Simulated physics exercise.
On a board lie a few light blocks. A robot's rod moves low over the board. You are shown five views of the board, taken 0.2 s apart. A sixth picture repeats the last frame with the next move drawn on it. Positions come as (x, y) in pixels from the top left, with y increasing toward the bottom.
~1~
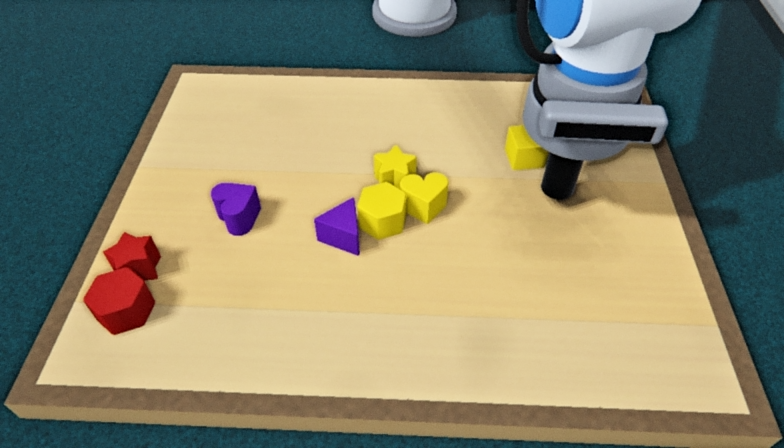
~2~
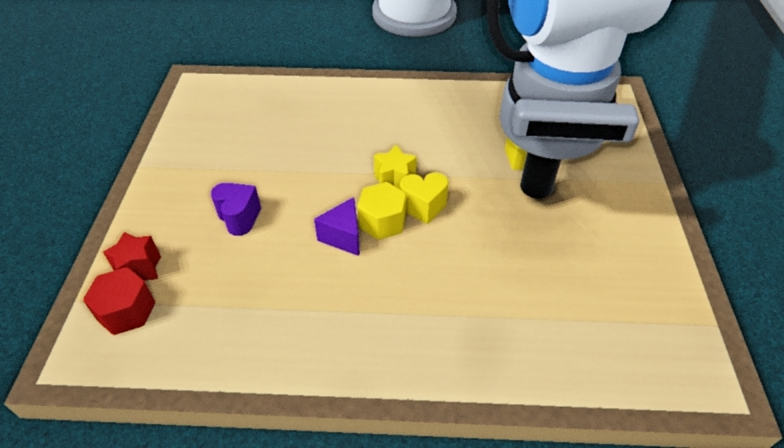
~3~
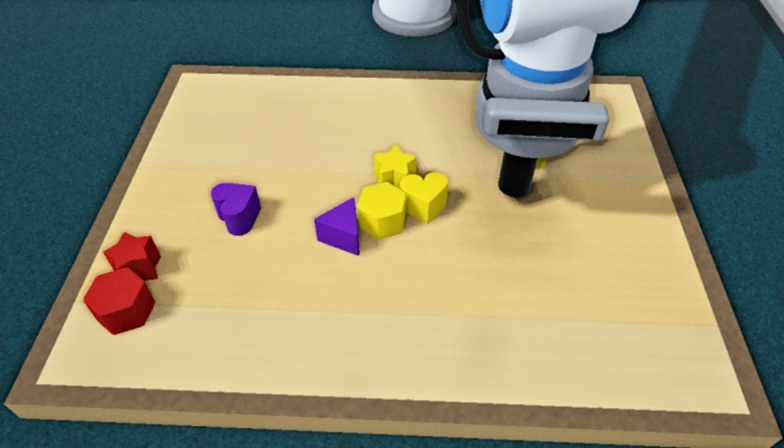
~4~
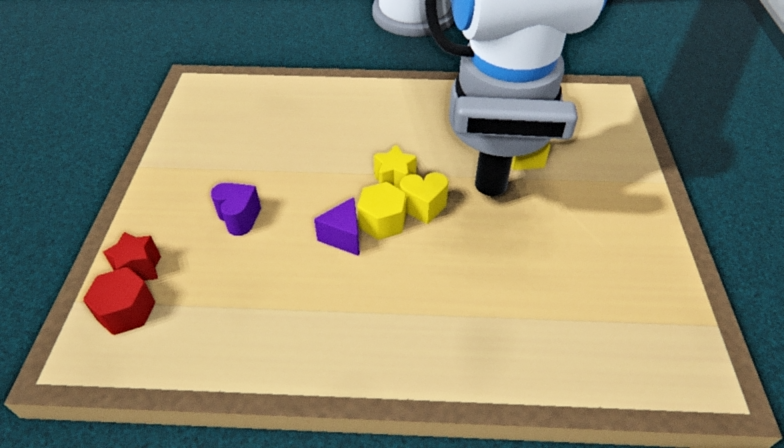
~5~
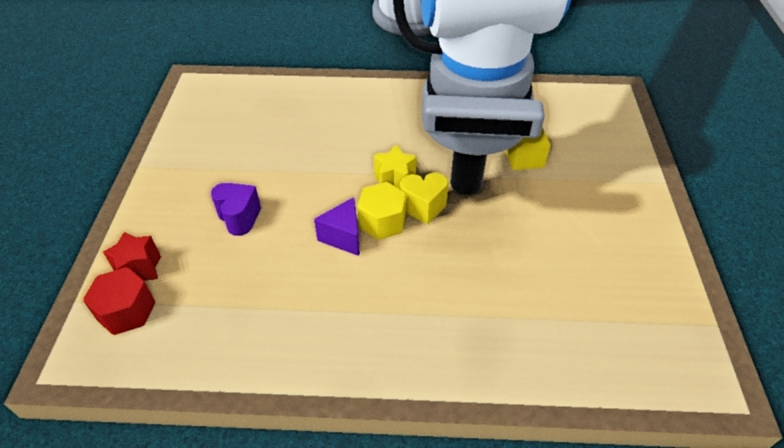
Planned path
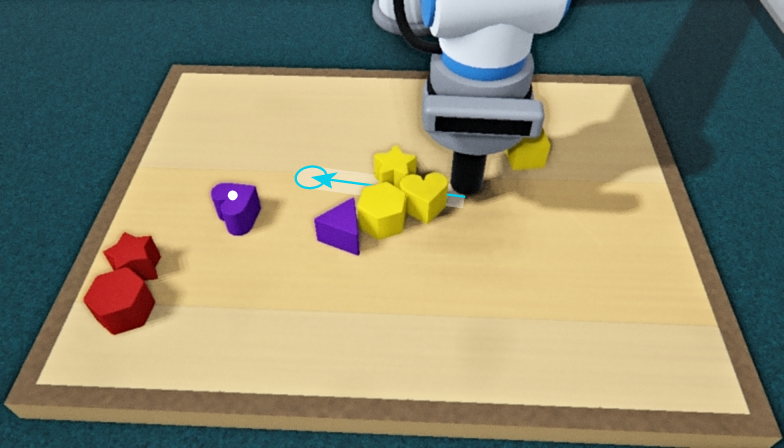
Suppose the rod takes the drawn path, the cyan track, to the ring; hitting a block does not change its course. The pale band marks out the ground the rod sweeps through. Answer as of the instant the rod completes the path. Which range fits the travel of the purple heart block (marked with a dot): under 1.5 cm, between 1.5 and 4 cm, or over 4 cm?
It is going to finish within 1.5 cm of where it is now.
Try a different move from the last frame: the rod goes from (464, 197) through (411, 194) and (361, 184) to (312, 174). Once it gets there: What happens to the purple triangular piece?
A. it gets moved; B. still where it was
It's A.
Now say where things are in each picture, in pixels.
The first frame shows tip of the rod (557, 189), middles of tops, purple heart block (233, 195), purple triangular piece (342, 216), yellow hexagon (382, 199), yellow star (395, 160), yellow heart block (425, 185).
The second frame shows rod (536, 188), nothing pushed.
The third frame shows rod (514, 187), nothing pushed.
The fourth frame shows rod (491, 185), nothing pushed.
The fifth frame shows rod (466, 184), purple heart block (233, 195), purple triangular piece (342, 216), yellow hexagon (382, 199), yellow star (395, 160), yellow heart block (425, 185).
The line goes from (464, 197) directly to (311, 177); the dot is on the purple heart block.
What follows on the original path. One third of the way, rod (412, 177); purple triangular piece (314, 228), turned 25° anticlockwise; yellow hexagon (349, 214), turned 15° clockwise; yellow star (386, 156), turned 15° clockwise; yellow heart block (387, 190), turned 45° anticlockwise.
Two thirds of the way, rod (358, 171); purple triangular piece (307, 232), turned 20° anticlockwise; yellow hexagon (345, 222), turned 25° clockwise; yellow star (350, 141), turned 50° clockwise; yellow heart block (369, 189), turned 105° anticlockwise.
At the end, rod (309, 164); purple heart block unmoved; purple triangular piece (307, 232), turned 20° anticlockwise; yellow hexagon (345, 222), turned 25° clockwise; yellow star (340, 138), turned 95° clockwise; yellow heart block (369, 189), turned 105° anticlockwise.
